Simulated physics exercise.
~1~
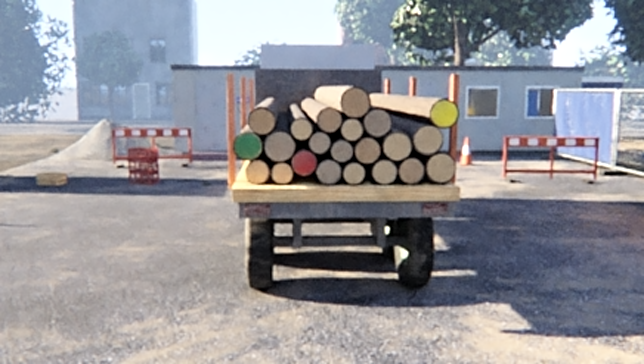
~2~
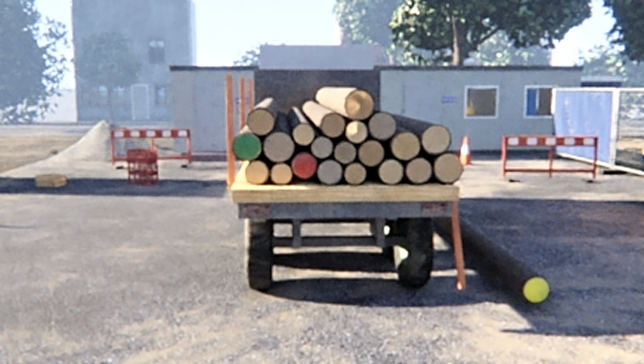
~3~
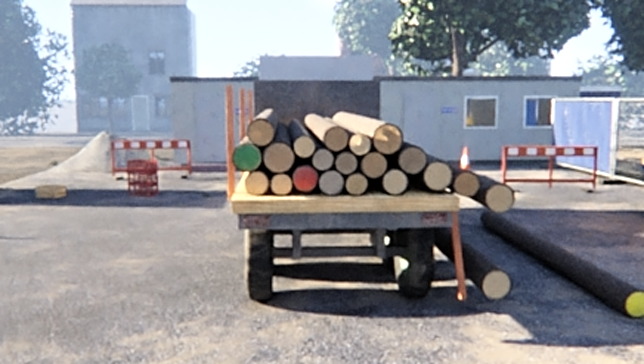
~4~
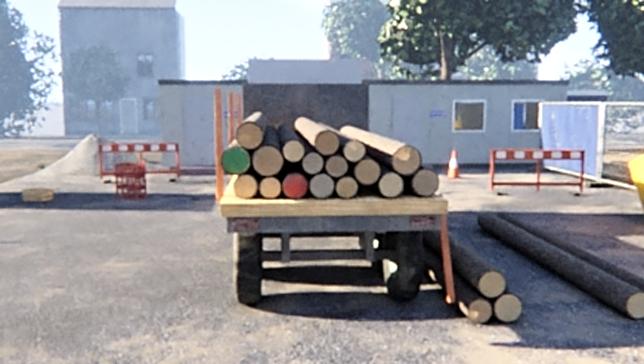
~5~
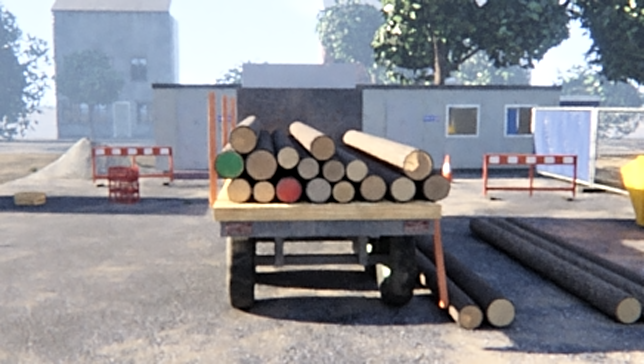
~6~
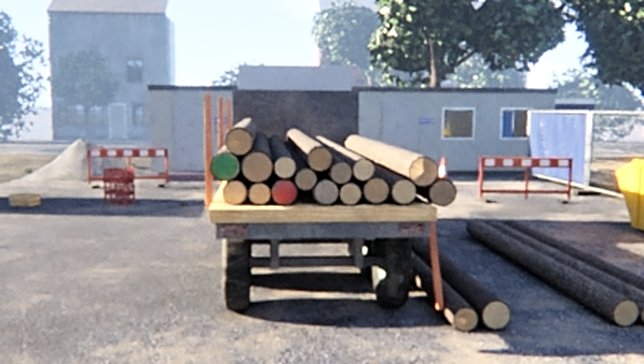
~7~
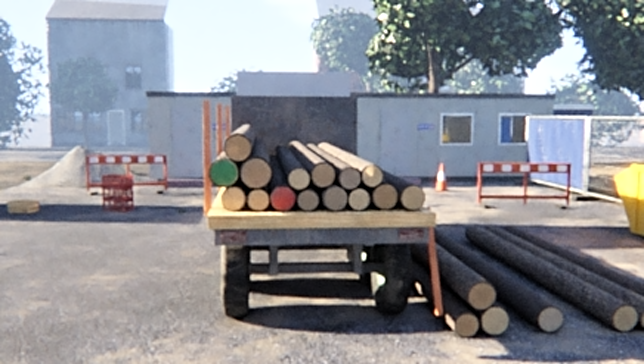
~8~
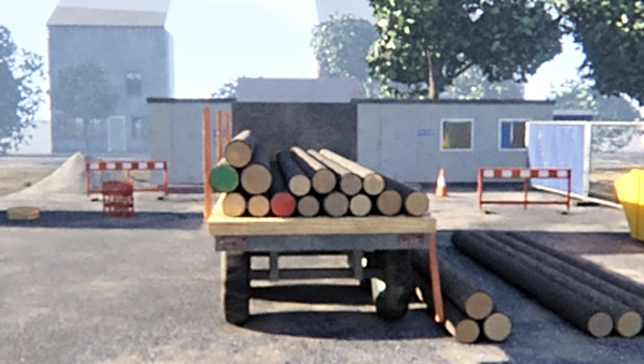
A parked flatbed lorry's right posts drop, and several logs roll off onto the ground.
